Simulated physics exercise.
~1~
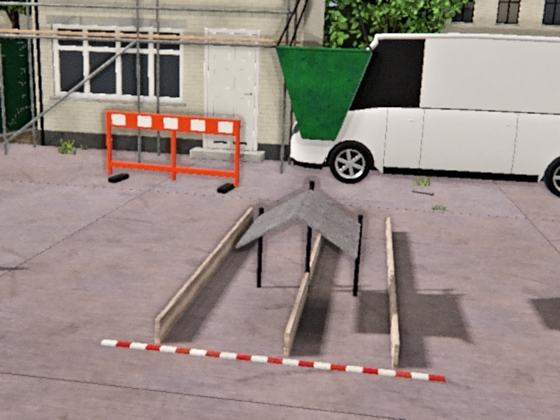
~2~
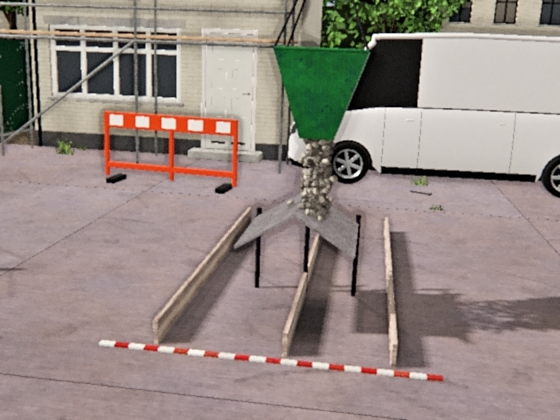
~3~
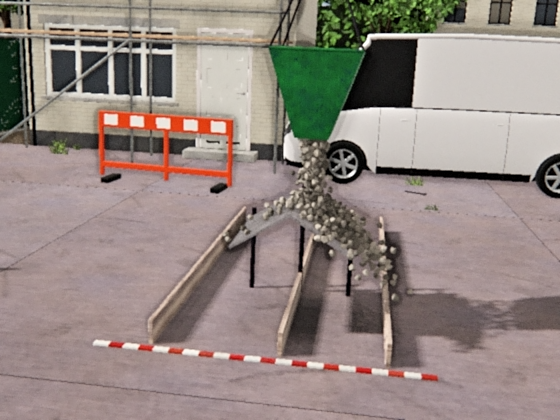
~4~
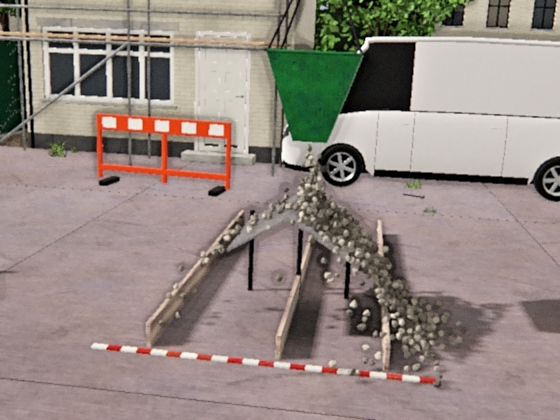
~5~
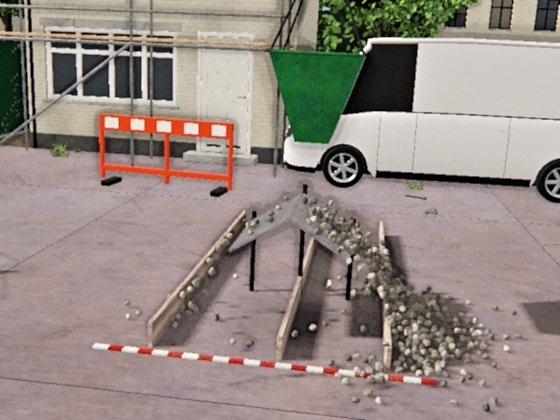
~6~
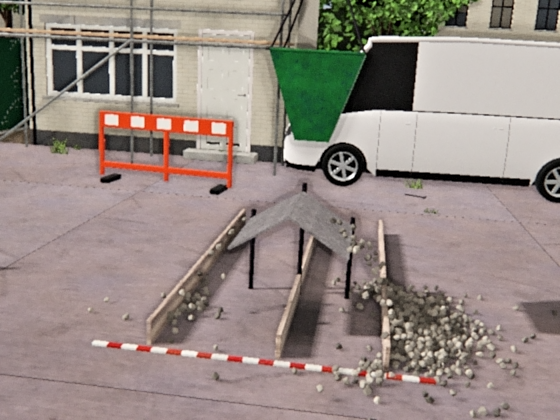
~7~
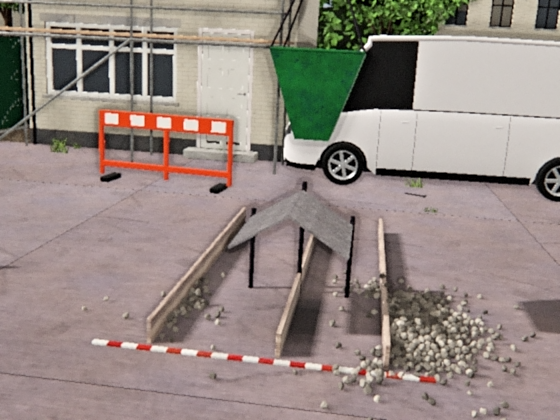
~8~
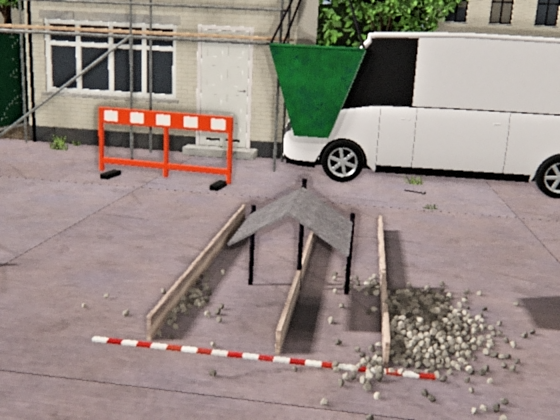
A white van stands at the right of a paved yard, seen from slightly above, with a pale building, scaffolding and an orange and white barrier behind to the left. A green skip hangs over a grey peaked steel roof on black legs, with three boards and a red and white striped staff on the ground. Grey stones pour from the skip onto the peak. Most slide down the right slope, while a few run left. Many spill past the right board. The skip empties, the steel clears, and the largest heap rests right of the boards, with few stones in the left bay.
